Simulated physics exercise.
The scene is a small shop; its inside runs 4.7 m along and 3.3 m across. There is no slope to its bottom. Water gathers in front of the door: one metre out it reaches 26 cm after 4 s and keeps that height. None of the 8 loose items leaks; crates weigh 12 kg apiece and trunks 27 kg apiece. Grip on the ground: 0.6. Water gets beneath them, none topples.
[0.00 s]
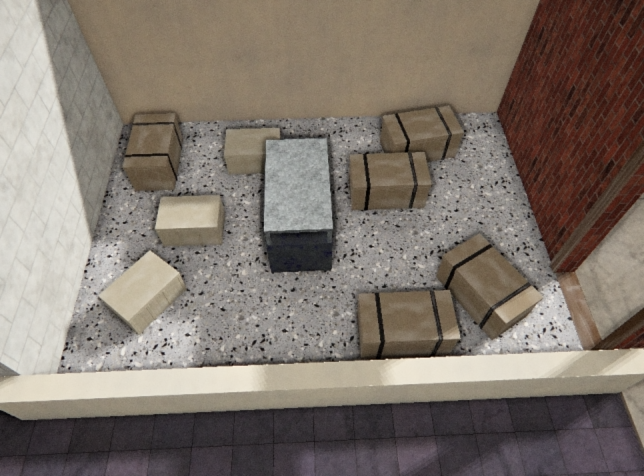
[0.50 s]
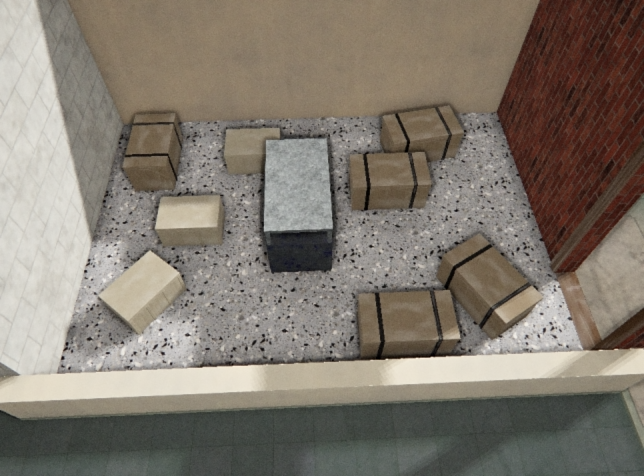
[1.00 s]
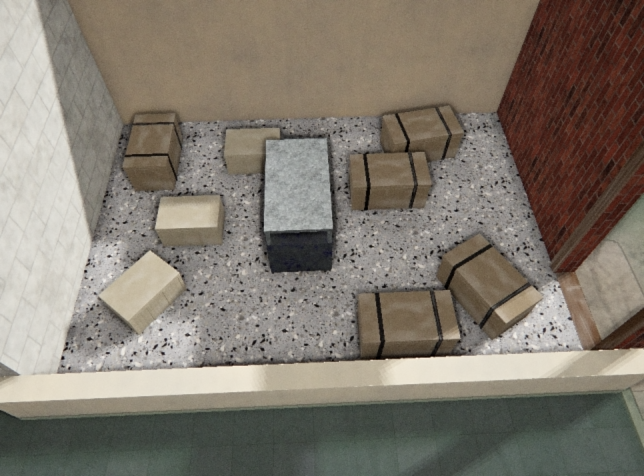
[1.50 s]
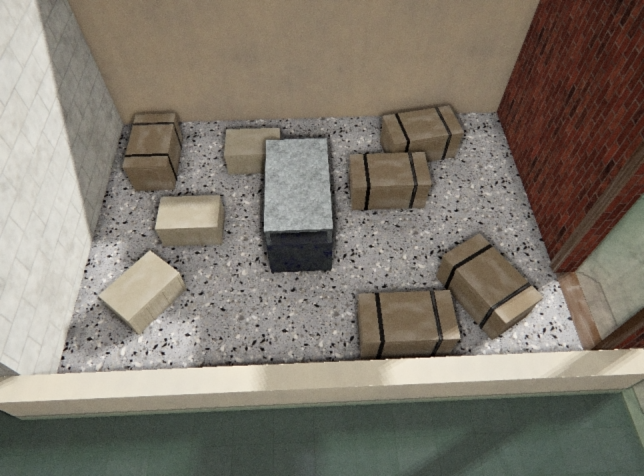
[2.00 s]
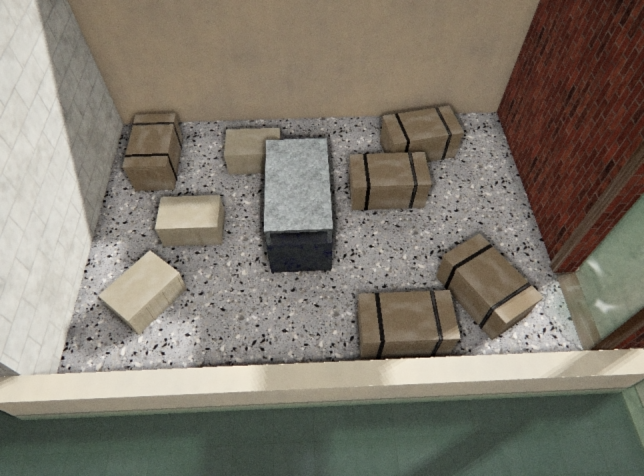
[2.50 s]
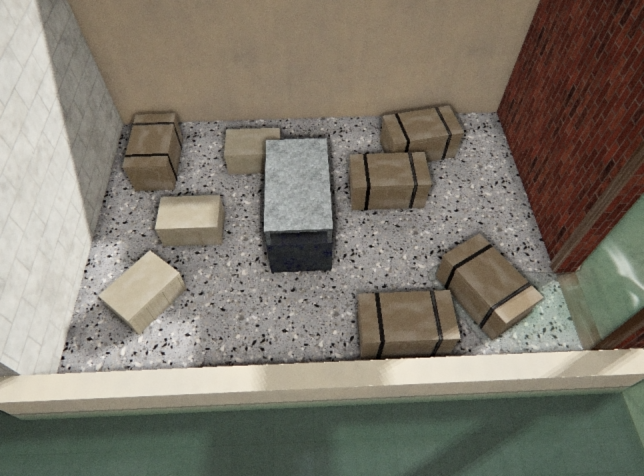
A small shop interior with a speckled floor, pale left wall, beige back wall and red brick right wall is seen from above by a still camera. A grey block stands in the middle, with three cream boxes and five brown, dark-strapped crates around it. Greenish water covers the purple paving in front, then appears beyond the right-hand doorway and spreads slightly inside, while the crates stay put.
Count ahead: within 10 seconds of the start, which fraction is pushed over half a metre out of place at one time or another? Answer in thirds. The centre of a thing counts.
One to two thirds.
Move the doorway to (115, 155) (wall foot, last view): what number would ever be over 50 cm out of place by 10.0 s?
The answer would then be 5.
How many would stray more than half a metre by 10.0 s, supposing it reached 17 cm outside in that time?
That would make 2 of them.
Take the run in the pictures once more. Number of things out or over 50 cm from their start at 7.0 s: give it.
By that time the total stands at 2.
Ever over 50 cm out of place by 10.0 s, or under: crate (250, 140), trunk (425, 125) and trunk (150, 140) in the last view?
Same order as the question: Smaller, smaller, smaller.
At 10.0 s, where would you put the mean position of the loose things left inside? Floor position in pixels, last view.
They average out to somewhere around (274, 172).
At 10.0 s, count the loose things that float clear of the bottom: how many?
I count 6.
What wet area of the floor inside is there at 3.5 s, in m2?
About 2.0 m2.
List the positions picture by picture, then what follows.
The first frame shows a crate at (252, 141), on the bottom; a crate at (139, 284) rests on the ground; water covers 0.0 m2; 0 of 8 have shifted.
The second frame shows a crate at (252, 141), on the bottom; a crate at (139, 284), on the bottom; water covers 0.0 m2; 0 of 8 have shifted.
The third frame shows a crate at (252, 141) rests on the ground; a crate at (139, 284) rests on the ground; 0.0 m2 under water; 0 of 8 have shifted.
The fourth frame shows a crate at (252, 141), on the bottom; a crate at (139, 284) rests on the ground; water covers 0.0 m2; 0 of 8 have shifted.
The fifth frame shows a crate at (252, 141), on the bottom; a crate at (139, 284) rests on the ground; 0.1 m2 under water; 0 of 8 have shifted.
The sixth frame shows a crate at (252, 141), on the bottom; a crate at (139, 284) rests on the ground; 0.5 m2 under water; 0 of 8 have shifted.
After 3.5 s 0 of 8 are over 50 cm from their spots; 0 afloat.
After 4.5 s 0 of 8 are over 50 cm from their spots; 0 afloat.
After 7.0 s 2 of 8 are over 50 cm from their spots; 1 afloat.
After 10.0 s 5 of 8 are over 50 cm from their spots, and 5 have been at some point; 6 afloat.
